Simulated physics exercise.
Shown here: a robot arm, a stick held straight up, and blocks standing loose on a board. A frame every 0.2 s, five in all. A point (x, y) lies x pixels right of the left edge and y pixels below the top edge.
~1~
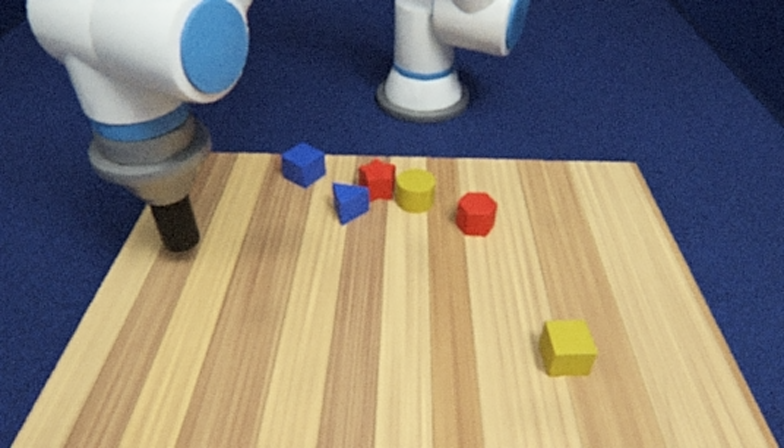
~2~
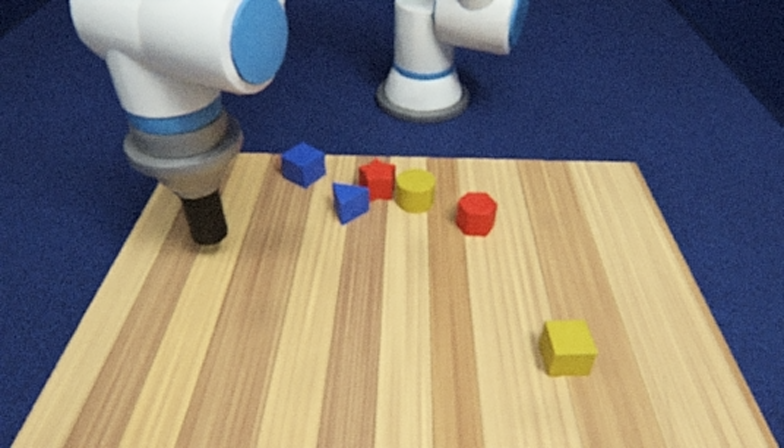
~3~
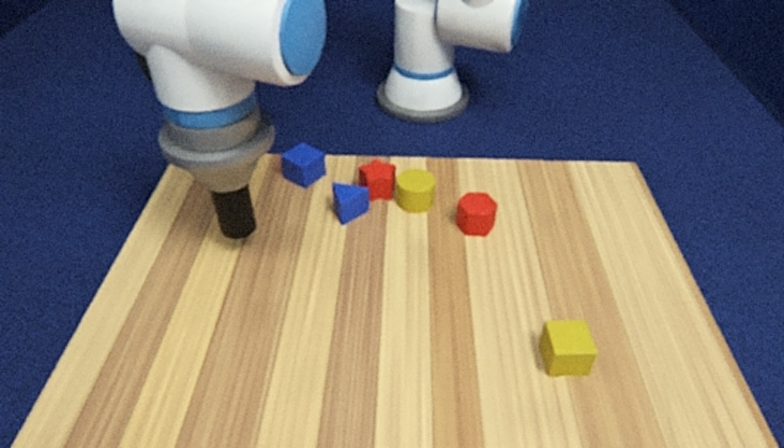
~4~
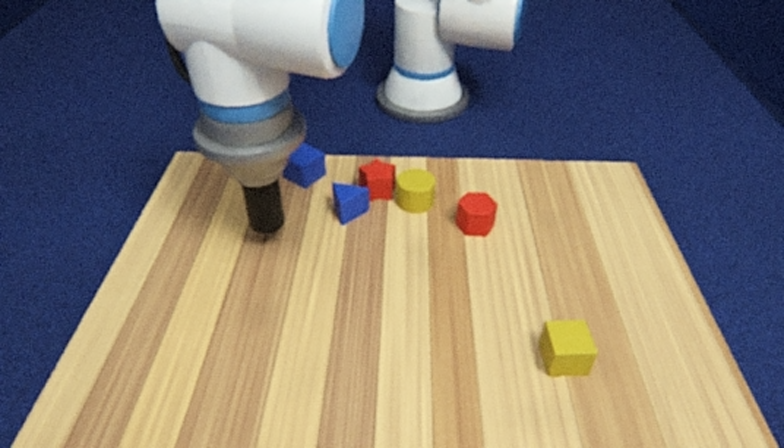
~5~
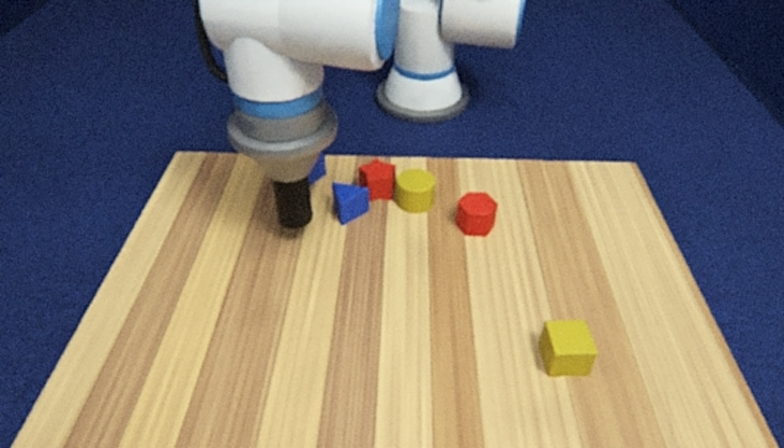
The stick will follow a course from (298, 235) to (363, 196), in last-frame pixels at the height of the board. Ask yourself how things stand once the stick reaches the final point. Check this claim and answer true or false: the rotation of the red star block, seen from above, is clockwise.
That statement is not accurate.
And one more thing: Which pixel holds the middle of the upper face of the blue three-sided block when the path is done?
In the picture, that point is around (386, 182).
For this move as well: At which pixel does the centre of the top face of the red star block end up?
It is going to be at (391, 162).
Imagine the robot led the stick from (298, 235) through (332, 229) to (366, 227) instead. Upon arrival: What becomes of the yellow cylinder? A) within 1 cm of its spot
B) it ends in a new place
A - within 1 cm of its spot.
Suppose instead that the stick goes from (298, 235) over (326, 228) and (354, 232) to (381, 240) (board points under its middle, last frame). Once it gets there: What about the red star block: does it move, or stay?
Here the red star block stays on its spot.
The first path, step by step. Halfway along, stick at (332, 198); blue three-sided block at (359, 186).
At the end, stick at (362, 180); blue square block still; blue three-sided block at (386, 182), turned 40° clockwise; red star block at (391, 162), turned 35° anticlockwise; yellow cylinder at (421, 179).
